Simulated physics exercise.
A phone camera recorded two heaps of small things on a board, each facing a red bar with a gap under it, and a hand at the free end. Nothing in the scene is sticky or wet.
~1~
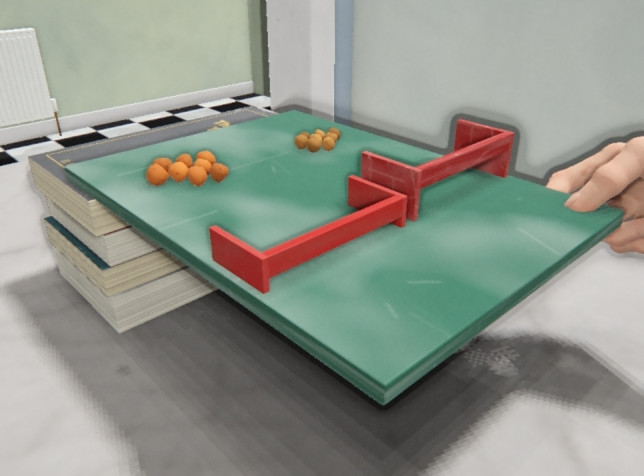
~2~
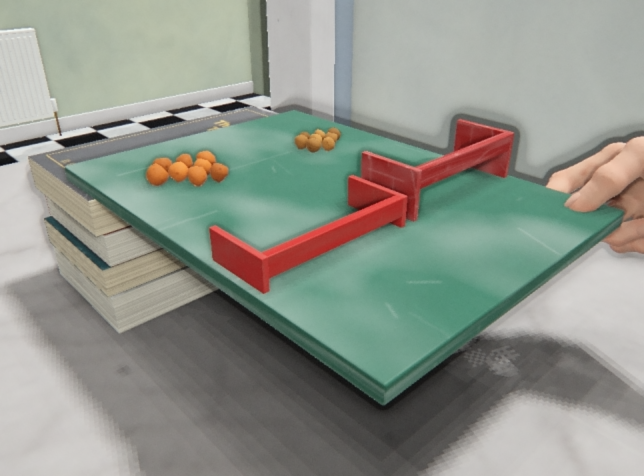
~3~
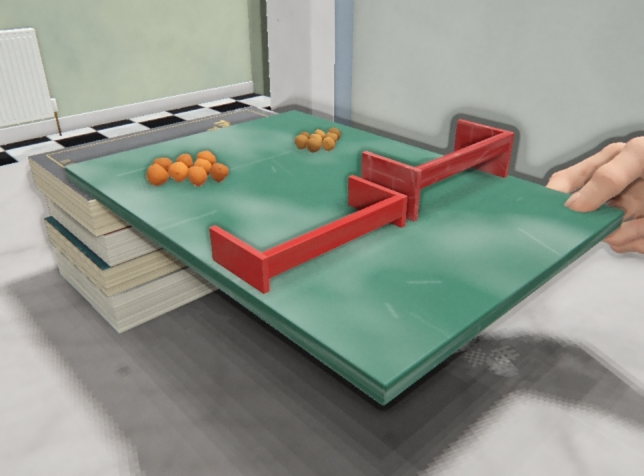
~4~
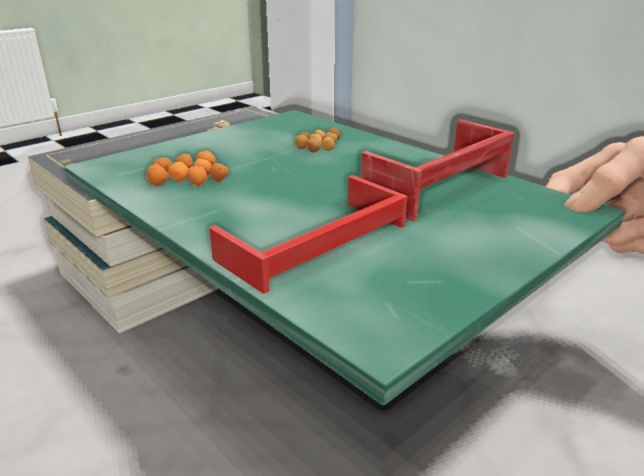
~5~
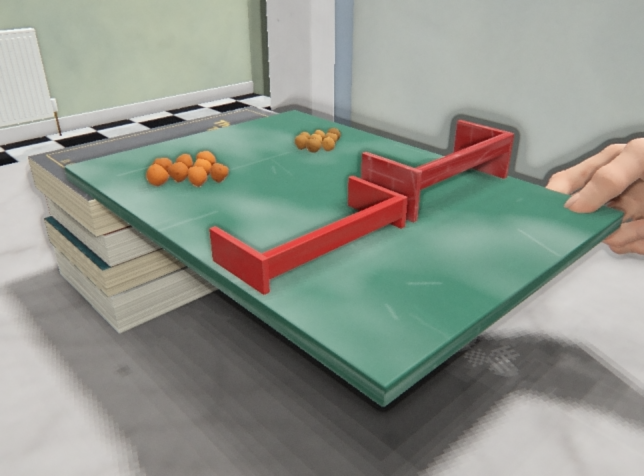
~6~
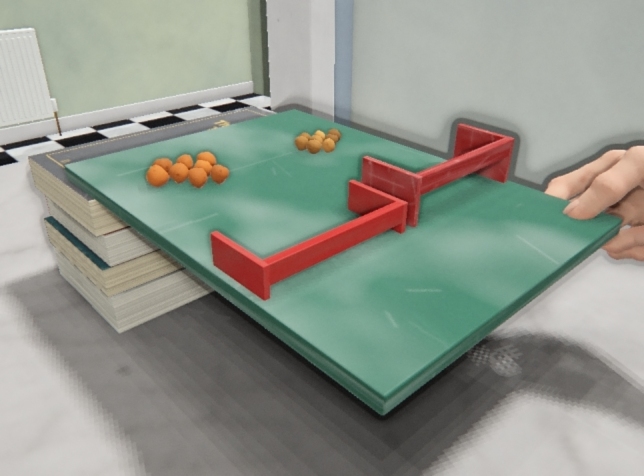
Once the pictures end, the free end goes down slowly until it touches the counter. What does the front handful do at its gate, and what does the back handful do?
At its opening the front handful is held up; at its opening the Back handful gets by.
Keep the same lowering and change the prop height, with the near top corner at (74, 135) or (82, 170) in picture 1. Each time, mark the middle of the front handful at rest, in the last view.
It comes to rest centred at (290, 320) the first time and at (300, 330) the second time.
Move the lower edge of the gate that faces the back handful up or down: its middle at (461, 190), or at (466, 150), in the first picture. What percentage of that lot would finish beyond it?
About 0 %, then 100 %.
Then, 0.55 s past the last view, board sloping at 16°; front handful where it was; back handful on its way down.
Then, 1.04 s past the last view, board resting at 26°; front handful has reached its gate; back handful all past its gate.
Finally, board resting at 26°; front handful gathered behind its gate; back handful all past its gate.
